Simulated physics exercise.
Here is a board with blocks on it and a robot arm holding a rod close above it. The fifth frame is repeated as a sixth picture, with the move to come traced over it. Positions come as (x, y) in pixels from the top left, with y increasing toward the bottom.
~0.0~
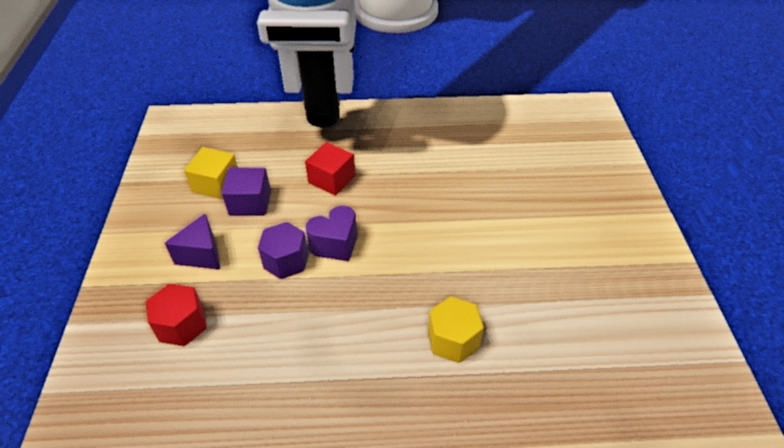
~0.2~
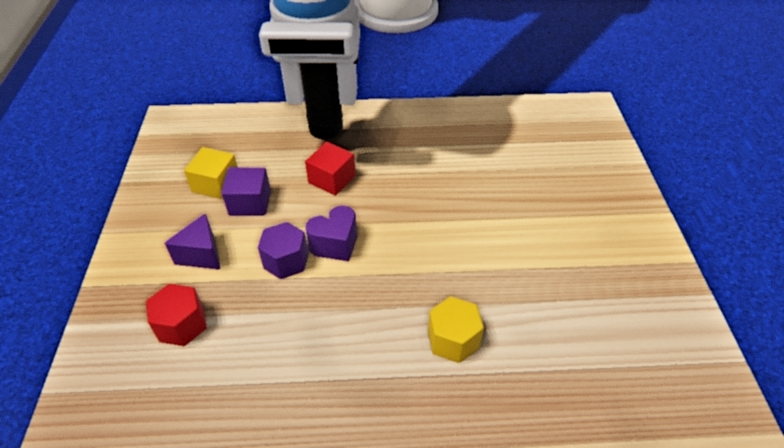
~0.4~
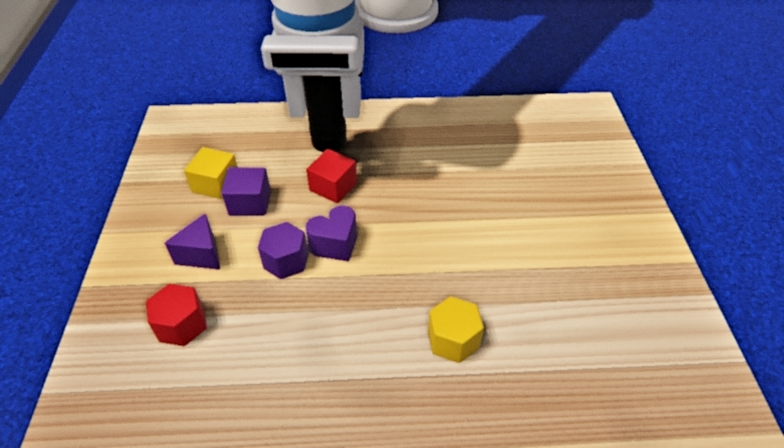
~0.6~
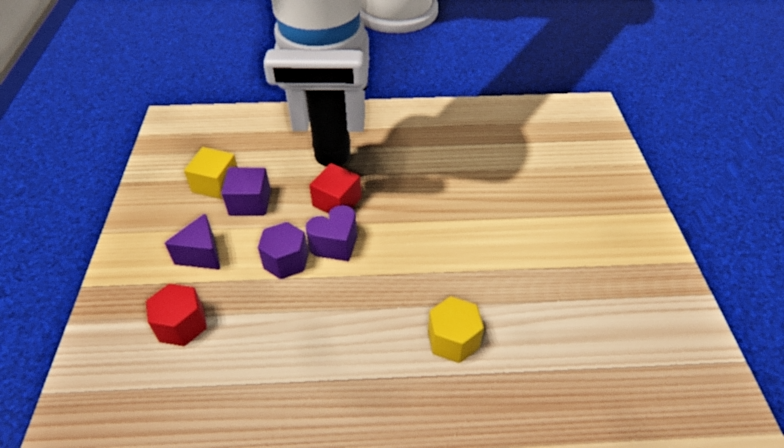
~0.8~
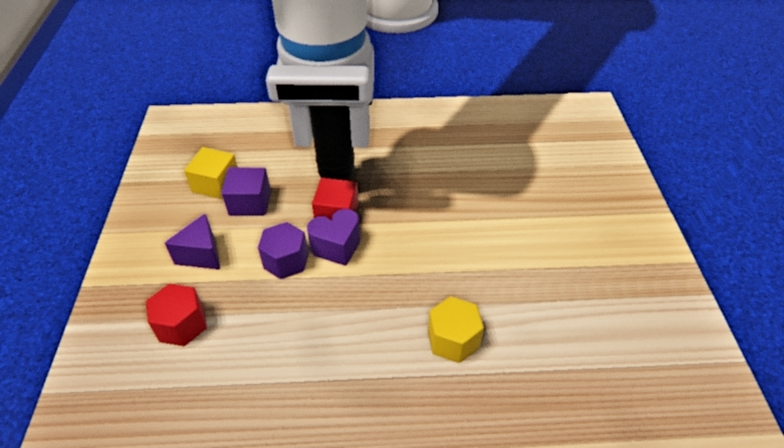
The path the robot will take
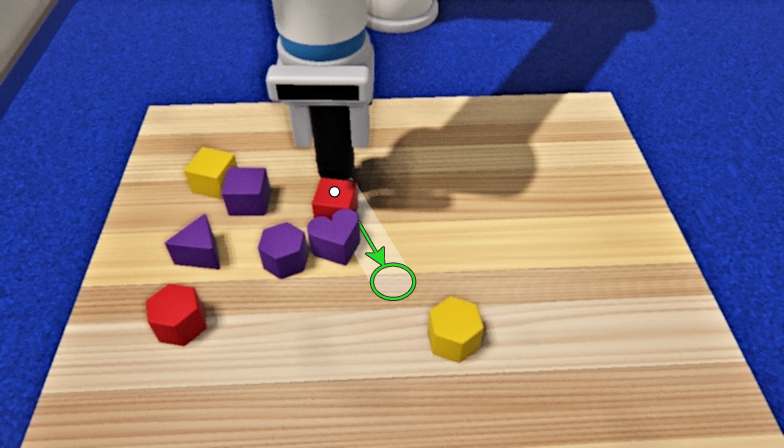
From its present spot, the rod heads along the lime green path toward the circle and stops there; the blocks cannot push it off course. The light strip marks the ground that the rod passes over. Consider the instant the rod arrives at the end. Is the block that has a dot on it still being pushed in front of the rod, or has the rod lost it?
I'd say it has come free.
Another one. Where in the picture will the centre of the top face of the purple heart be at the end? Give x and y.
In the picture, it is at (316, 296).
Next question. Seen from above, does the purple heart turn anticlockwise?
I'd say no.
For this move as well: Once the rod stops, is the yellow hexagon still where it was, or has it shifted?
That block is not shifted.
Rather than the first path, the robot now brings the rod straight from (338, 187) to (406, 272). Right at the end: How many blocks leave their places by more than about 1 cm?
Counting only shifts above 1 cm, I get two blocks.
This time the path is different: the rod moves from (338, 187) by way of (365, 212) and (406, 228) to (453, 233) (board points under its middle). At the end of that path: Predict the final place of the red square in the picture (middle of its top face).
Put as a pixel place, it's (357, 223).
Path on the board, from (338, 187) directly to (393, 281); the dot is on the red square.
The first path, step by step. One third of the way, rod (354, 201); purple heart (333, 253), turned 30° clockwise; red square (345, 223).
Two thirds of the way, rod (372, 232); purple heart (325, 282), turned 60° clockwise; red square (353, 256), turned 25° clockwise.
At the end, rod (393, 266); purple hexagon in place; purple heart (316, 296), turned 80° clockwise; red square (355, 278), turned 50° clockwise; yellow hexagon in place.
